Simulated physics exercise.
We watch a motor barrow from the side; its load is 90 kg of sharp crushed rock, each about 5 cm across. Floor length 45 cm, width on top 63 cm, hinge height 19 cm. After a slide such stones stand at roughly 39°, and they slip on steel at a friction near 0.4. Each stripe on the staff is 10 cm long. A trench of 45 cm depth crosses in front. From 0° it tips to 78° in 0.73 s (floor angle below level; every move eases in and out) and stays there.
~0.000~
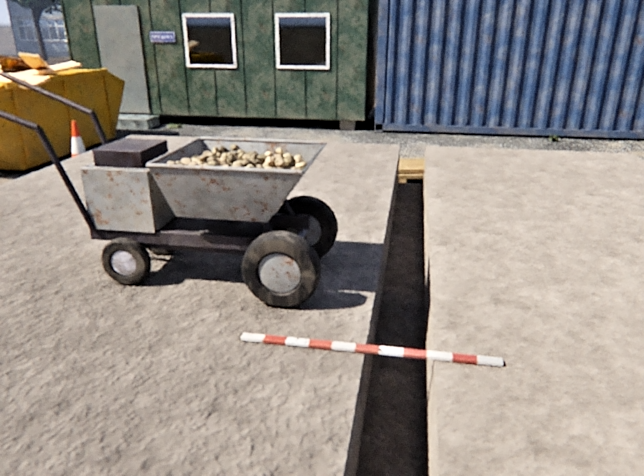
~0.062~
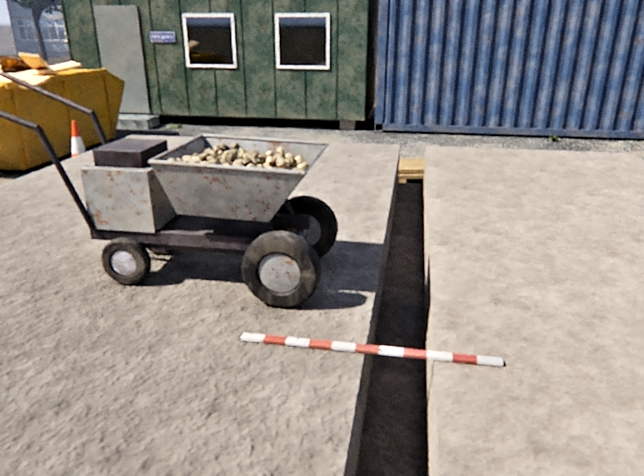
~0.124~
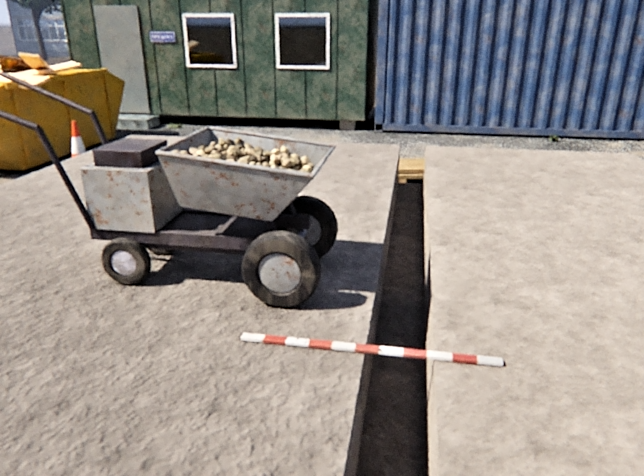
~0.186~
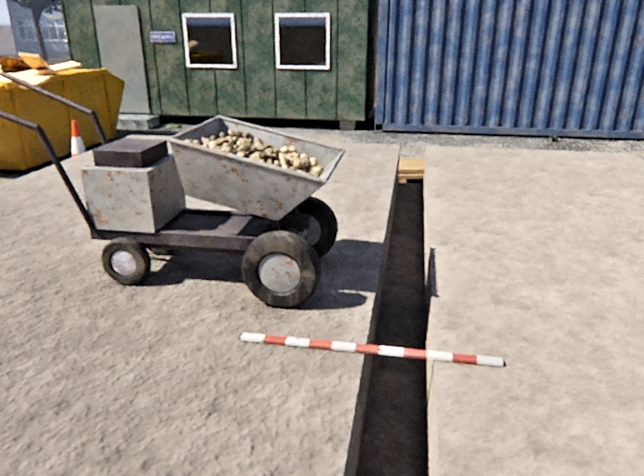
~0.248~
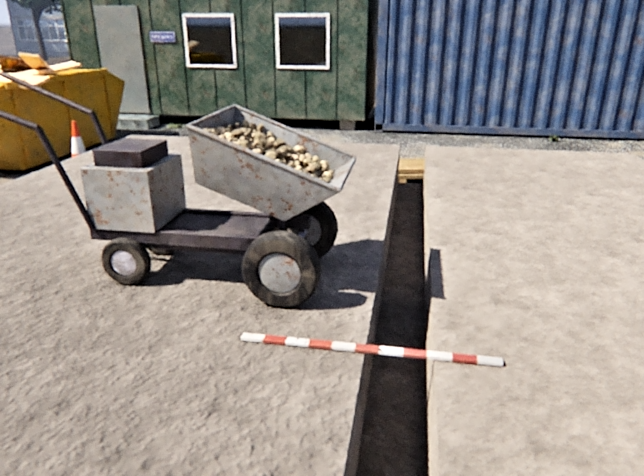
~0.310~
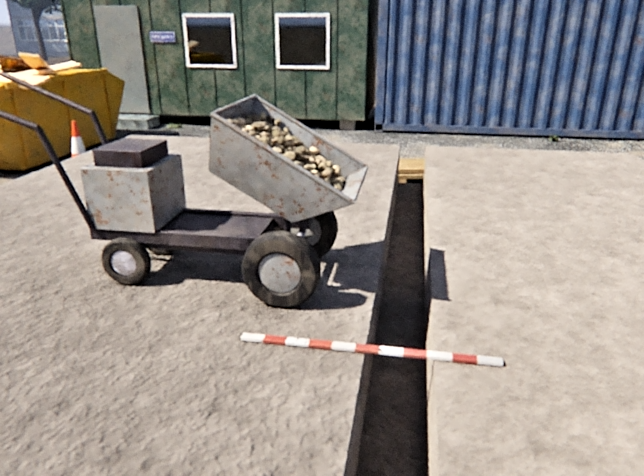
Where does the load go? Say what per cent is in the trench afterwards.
Roughly 62 per cent ends in the trench.
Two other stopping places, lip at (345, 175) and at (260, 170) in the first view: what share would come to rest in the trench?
About 20 and 95 per cent.
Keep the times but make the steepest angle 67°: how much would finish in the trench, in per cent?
It would be near 45 per cent.
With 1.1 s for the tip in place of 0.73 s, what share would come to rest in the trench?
In that case some 75 per cent.
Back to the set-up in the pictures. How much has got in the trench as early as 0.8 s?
Some 25 per cent.
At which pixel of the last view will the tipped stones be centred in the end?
Around (421, 342).
After 0.6 s the floor is at 66°; 100 % in the skip; the foremost stones are at (382, 222).
After 0.8 s the floor is at 78°; 60 % in the skip, 23 % in the trench, 17 % past the trench; the foremost stones are at (466, 288).
After 1.2 s the floor is at 78°; 13 % in the skip, 48 % in the trench, 39 % past the trench; the foremost stones are at (604, 307).
After 3.1 s the floor is at 78°; 0 % in the skip, 62 % in the trench, 38 % past the trench; the foremost stones are past the picture's edge.
